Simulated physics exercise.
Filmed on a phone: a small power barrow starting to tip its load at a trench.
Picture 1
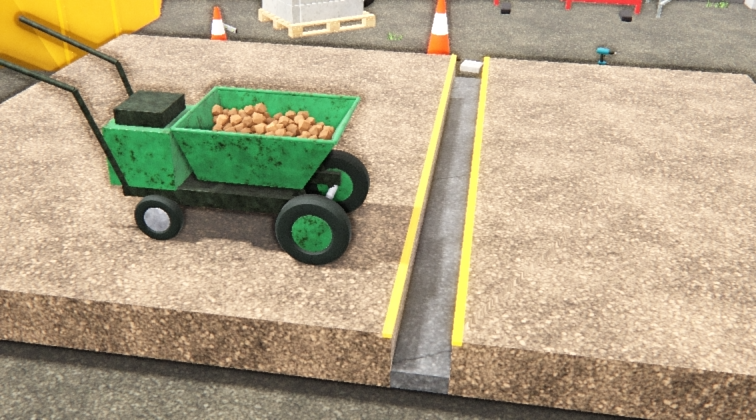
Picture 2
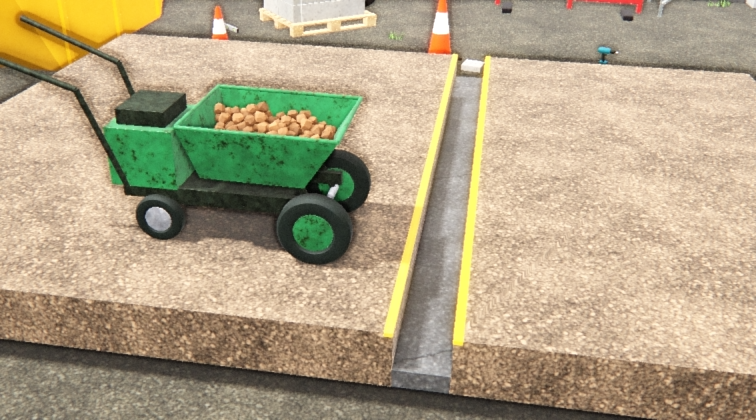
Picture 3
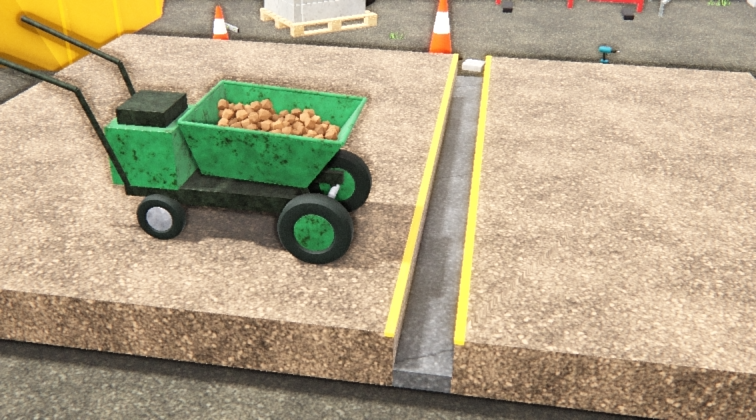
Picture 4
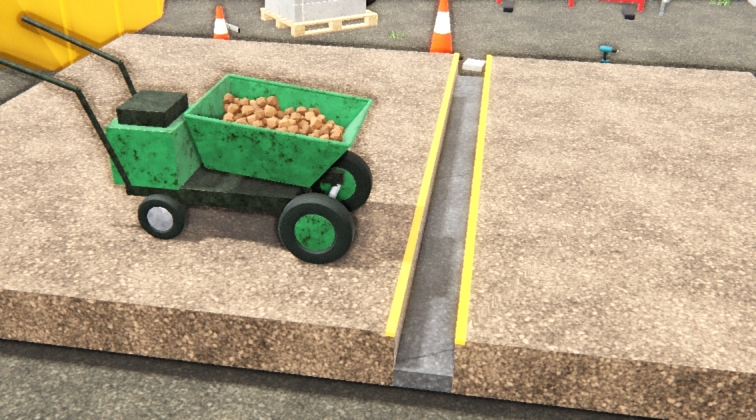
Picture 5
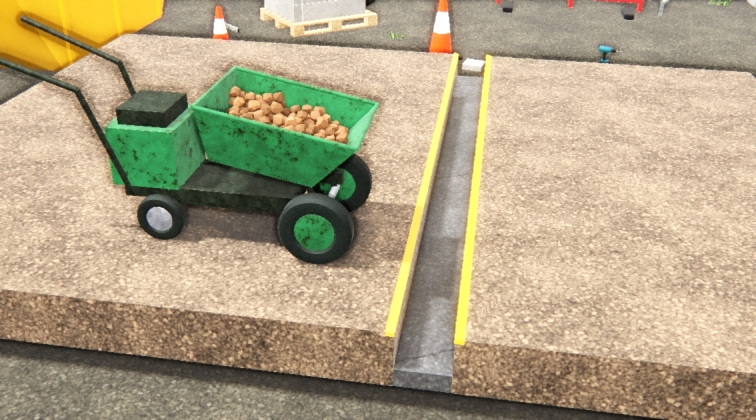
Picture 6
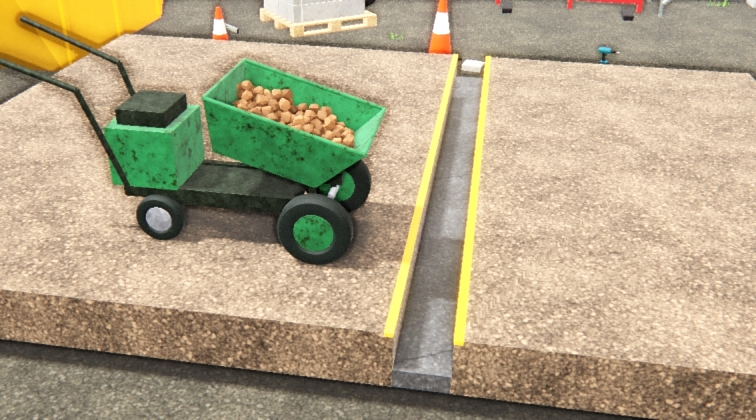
At first, a green power barrow loaded with brown clods stands with its skip level, to the left of a narrow, yellow-edged trench. The skip then tilts gradually, its back end rising and its front lip dipping slightly toward the right, while the wheels stay put and the clods remain heaped inside.
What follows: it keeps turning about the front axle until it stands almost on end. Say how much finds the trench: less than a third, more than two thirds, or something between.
In the trench: More than two thirds.
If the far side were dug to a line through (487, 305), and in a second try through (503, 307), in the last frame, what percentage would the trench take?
Near 100 % and 100 %.
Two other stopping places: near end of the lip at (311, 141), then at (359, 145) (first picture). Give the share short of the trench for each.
In turn 0 and 0 in a hundred.
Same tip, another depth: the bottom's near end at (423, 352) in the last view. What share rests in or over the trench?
Near 70 %.
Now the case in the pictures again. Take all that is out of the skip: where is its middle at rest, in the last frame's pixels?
At about (447, 263).
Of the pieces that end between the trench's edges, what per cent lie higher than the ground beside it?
About 5 per cent.
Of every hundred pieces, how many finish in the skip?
Close to 0 per cent.
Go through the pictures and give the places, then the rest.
The first frame shows lip of the skip at (335, 143), level; top of the load at (264, 129), clay clods; first edge of the trench at (396, 296); far edge at (461, 303), the trench under half as wide as the skip, and about as deep as wide.
The second frame shows lip of the skip at (337, 143), level; top of the load at (251, 121).
The third frame shows lip of the skip at (342, 144), tipped barely; top of the load at (259, 127).
The fourth frame shows lip of the skip at (349, 146), tipped a little; top of the load at (260, 115).
The fifth frame shows lip of the skip at (356, 150), tipped a little; top of the load at (258, 117).
The sixth frame shows lip of the skip at (364, 155), tipped clearly; top of the load at (253, 107); first edge of the trench at (398, 296); far edge at (463, 303).
Soon, skip tipped steeply; all in the skip.
A while on, skip tipped steeply; most in the skip; a small part in or heaped over the trench; a stray few beyond it; a small part falling.
Towards the end, skip tipped right over; a small part in the skip; about two thirds in or heaped over the trench; about a quarter beyond it.
Finally, skip tipped right over; most in or heaped over the trench; about a quarter beyond it.
